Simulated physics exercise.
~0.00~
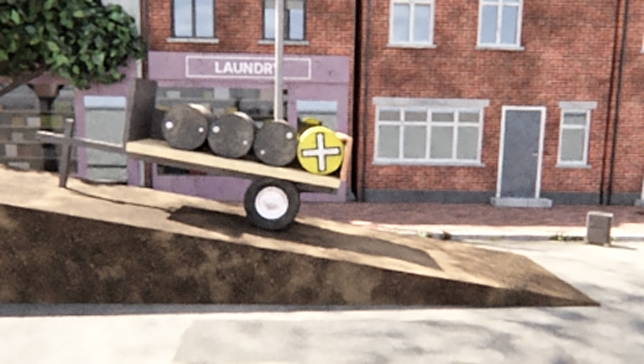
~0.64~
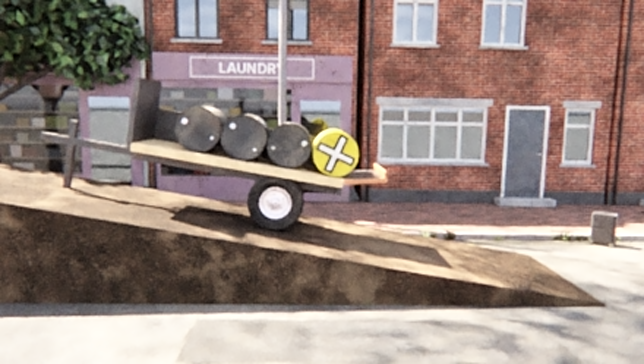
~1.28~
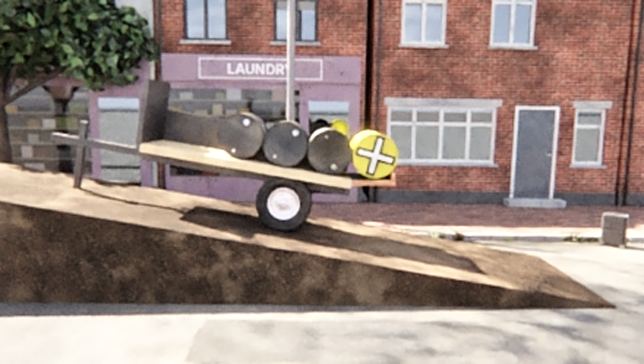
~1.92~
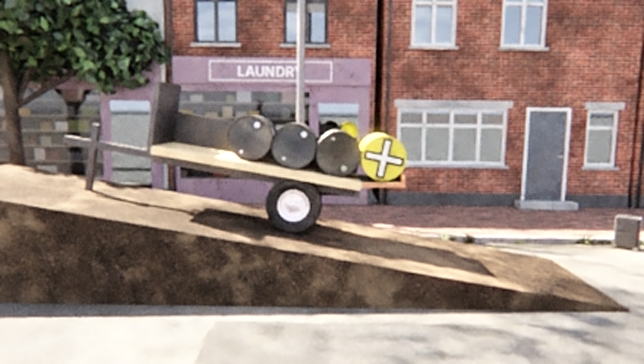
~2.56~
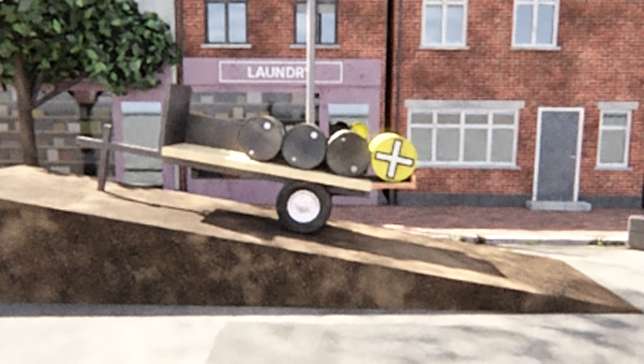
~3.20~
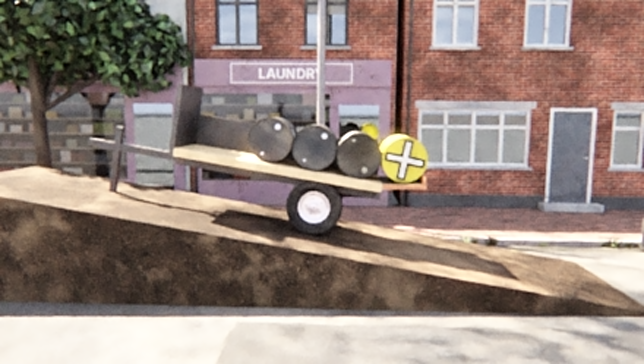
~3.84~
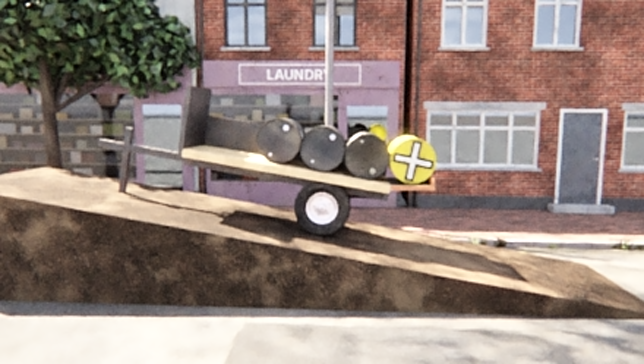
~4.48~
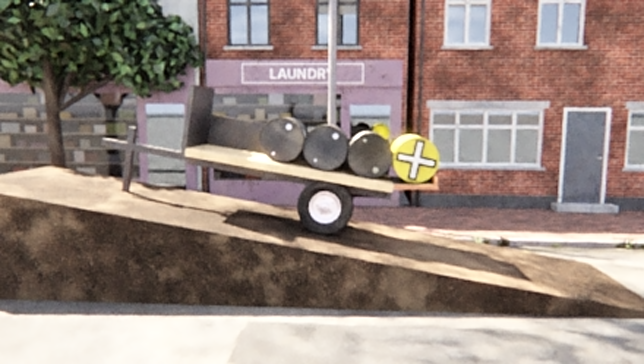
Trailer on a dirt ramp lowering its tailgate, four drums rolling right, the yellow one with a white cross stopping on the tailgate.
